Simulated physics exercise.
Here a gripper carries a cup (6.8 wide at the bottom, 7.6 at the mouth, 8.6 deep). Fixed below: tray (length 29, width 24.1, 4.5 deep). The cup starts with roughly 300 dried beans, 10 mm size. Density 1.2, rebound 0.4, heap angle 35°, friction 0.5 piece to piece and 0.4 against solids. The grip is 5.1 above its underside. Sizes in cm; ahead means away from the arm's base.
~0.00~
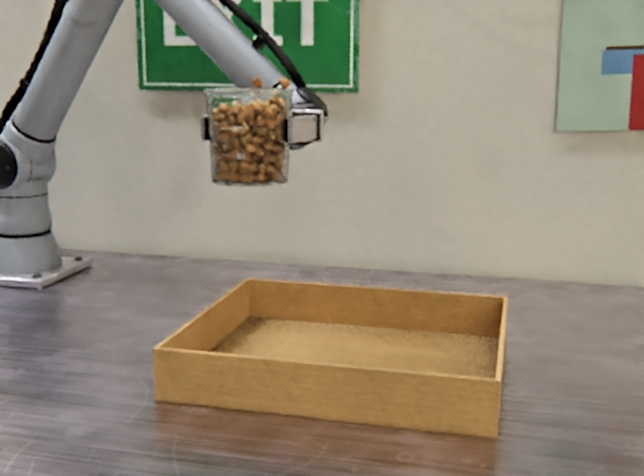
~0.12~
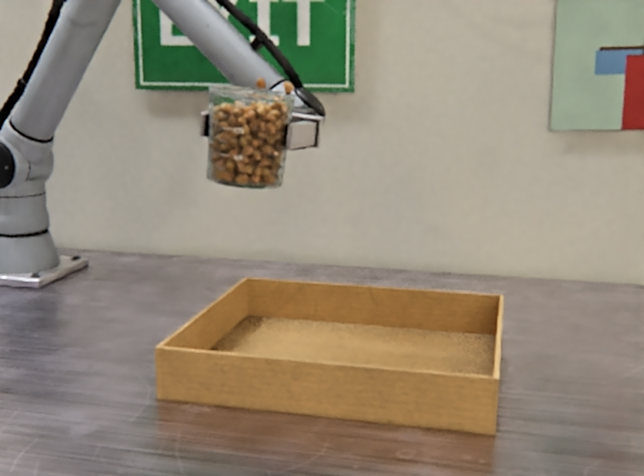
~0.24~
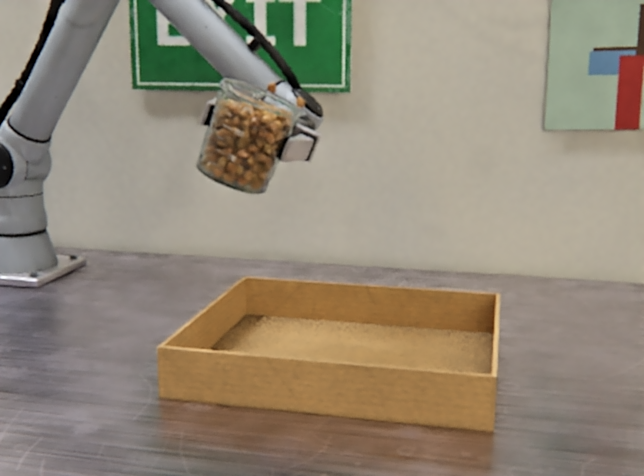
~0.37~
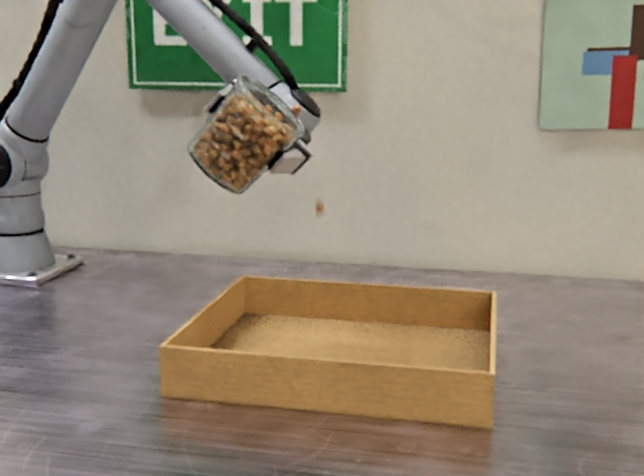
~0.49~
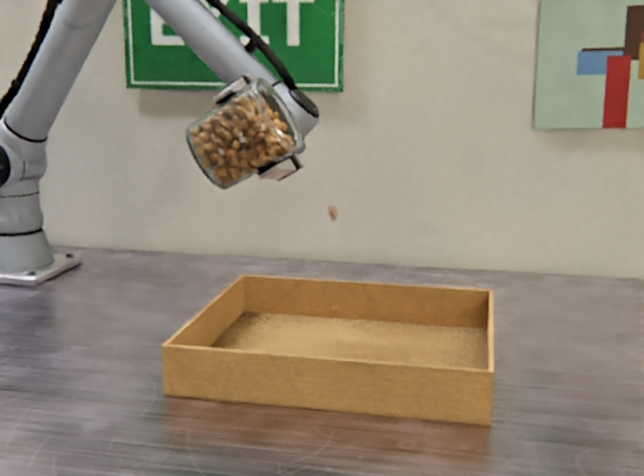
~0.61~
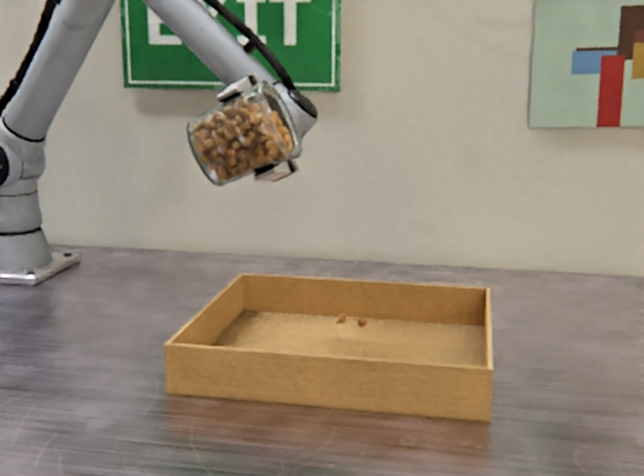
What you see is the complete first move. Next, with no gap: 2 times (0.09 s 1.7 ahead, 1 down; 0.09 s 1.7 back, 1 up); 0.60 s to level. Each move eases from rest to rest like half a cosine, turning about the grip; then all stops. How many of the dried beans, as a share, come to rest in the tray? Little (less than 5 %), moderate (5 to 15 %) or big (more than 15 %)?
In the tray the share is moderate, 5 to 15 %.
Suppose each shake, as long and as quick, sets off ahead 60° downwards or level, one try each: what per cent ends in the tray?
About 5 and 20 per cent.
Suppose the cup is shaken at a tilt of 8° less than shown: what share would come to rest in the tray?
It would be near 5 per cent.
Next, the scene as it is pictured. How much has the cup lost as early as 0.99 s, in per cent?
Some 10 per cent.
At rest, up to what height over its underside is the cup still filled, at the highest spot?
About 8.5 cm.
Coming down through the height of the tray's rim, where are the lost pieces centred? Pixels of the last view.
Around (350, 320).
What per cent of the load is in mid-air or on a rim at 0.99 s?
Roughly 4 per cent.
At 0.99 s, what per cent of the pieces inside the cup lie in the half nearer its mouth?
About 45 per cent.
By 0.99 s, tilted 65° forward, highest piece 25 above the table; 269 in the cup, 15 in the tray, 12 in flight or on a rim.
By 1.38 s, tilted 15° forward, highest piece 26 above the table; 267 in the cup, 29 in the tray.
By 1.77 s, level, highest piece 27 above the table; 267 in the cup, 29 in the tray.
By 2.82 s, level, highest piece 27 above the table; 267 in the cup, 29 in the tray.
Final count, 267 in the cup, 29 in the tray. That is 10 % in the tray.
